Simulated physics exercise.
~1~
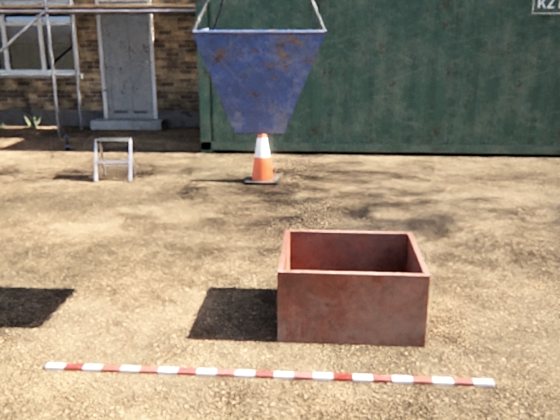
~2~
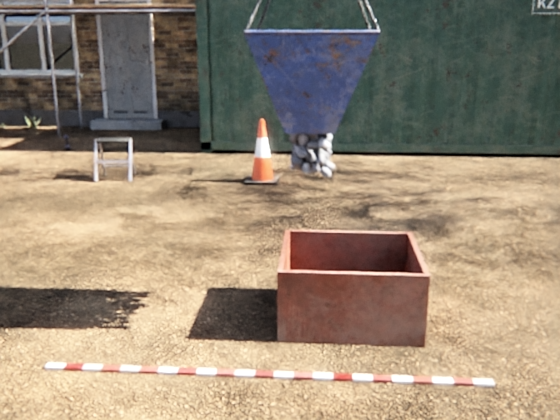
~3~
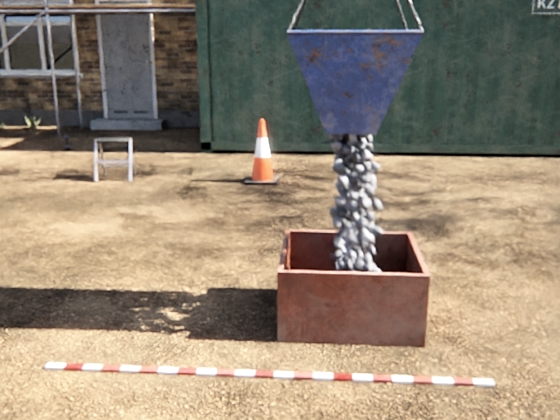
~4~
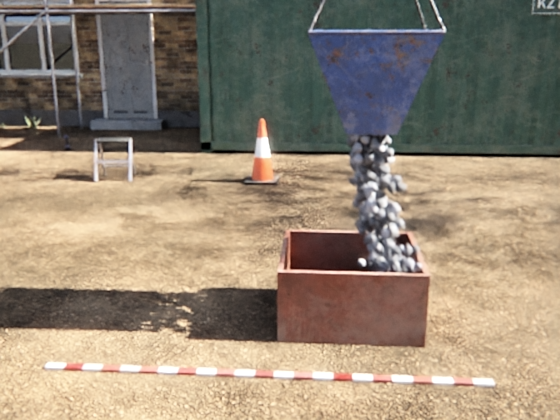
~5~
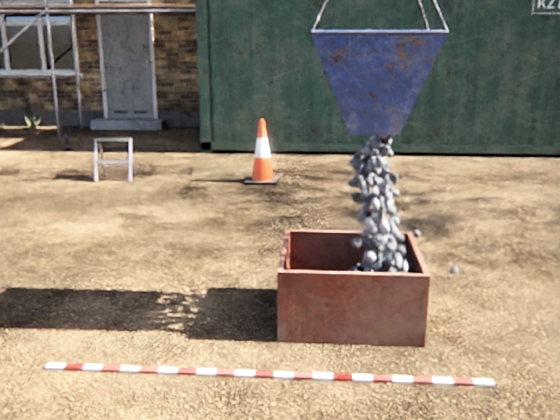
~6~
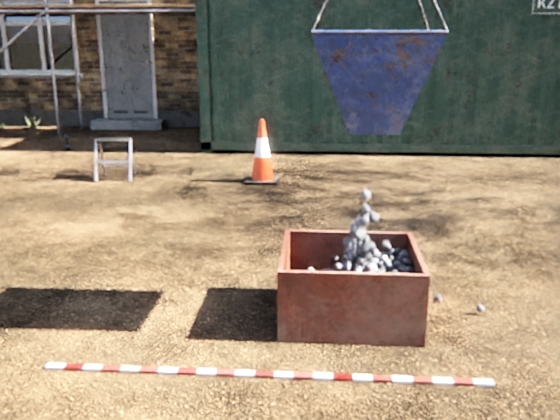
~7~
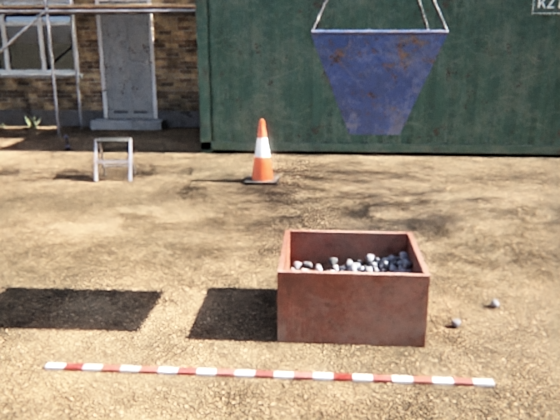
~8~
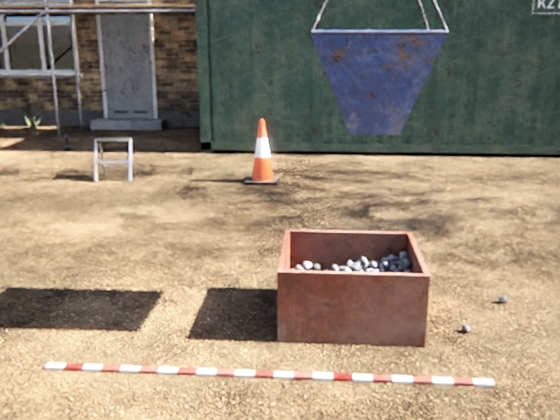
In a sunlit yard with an orange cone and a green container, a hanging blue skip moves right and pours grey stones into a reddish-brown bin. The skip stops and empties, and nearly all the stones lie in the bin, with a couple on the ground to its right.
